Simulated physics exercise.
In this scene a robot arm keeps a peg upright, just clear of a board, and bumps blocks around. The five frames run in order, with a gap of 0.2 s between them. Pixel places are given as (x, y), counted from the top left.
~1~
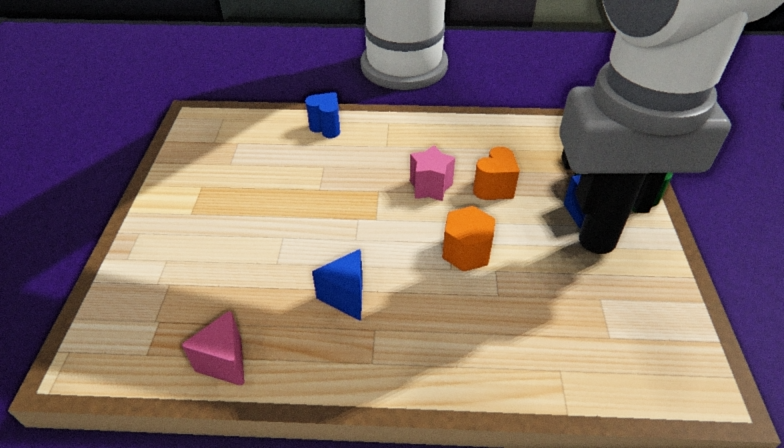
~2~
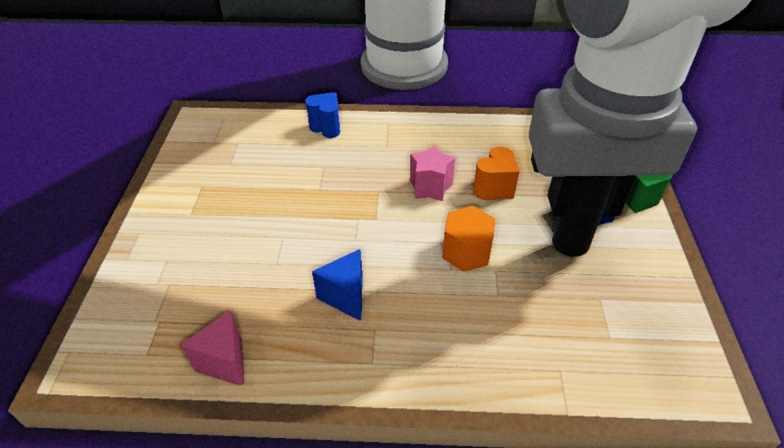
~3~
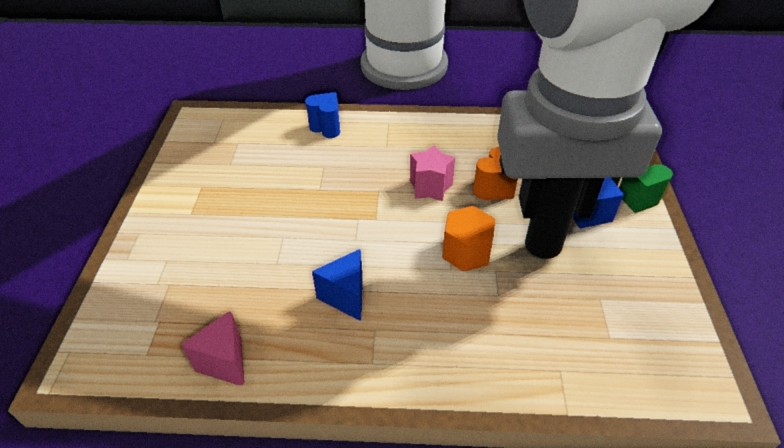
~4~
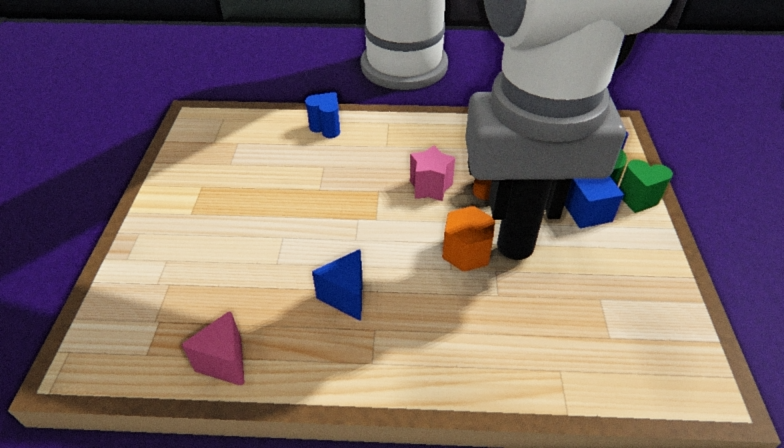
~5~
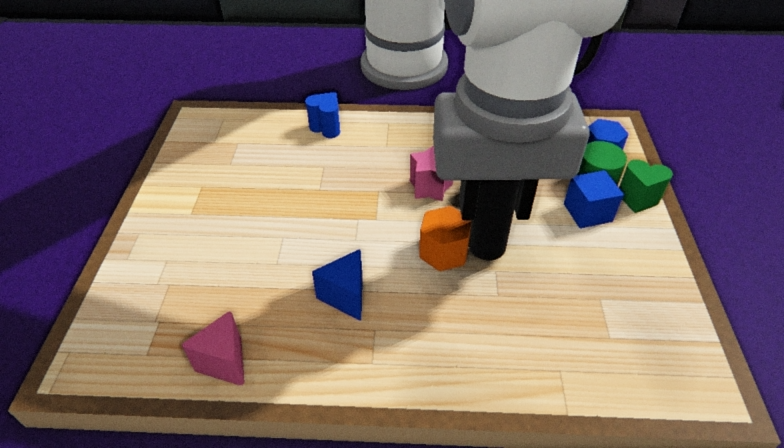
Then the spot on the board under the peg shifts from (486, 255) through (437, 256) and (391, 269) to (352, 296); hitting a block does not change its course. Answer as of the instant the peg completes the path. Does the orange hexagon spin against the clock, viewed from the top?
No, that is not what happens.
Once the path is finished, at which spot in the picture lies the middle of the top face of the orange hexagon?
That would be at about pixel (351, 223).
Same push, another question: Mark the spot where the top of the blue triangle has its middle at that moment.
Its top middle will sit at (316, 286).
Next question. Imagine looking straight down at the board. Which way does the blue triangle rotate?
Spins counterclockwise.
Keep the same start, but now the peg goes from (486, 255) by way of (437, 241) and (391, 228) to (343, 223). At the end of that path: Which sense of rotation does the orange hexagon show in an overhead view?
My prediction: CCW.
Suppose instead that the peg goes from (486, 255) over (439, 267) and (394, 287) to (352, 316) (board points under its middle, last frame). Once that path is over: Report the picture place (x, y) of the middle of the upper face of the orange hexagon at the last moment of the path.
It should be at (390, 222) by then.
On the path given first. One third of the way, peg at (436, 248); orange hexagon at (394, 223).
Two thirds of the way, peg at (389, 262); orange hexagon at (354, 224), turned 30° clockwise.
At the end, peg at (351, 288); blue triangle at (316, 286), turned 35° anticlockwise; pink star-shaped block still; orange hexagon at (351, 223), turned 35° clockwise.
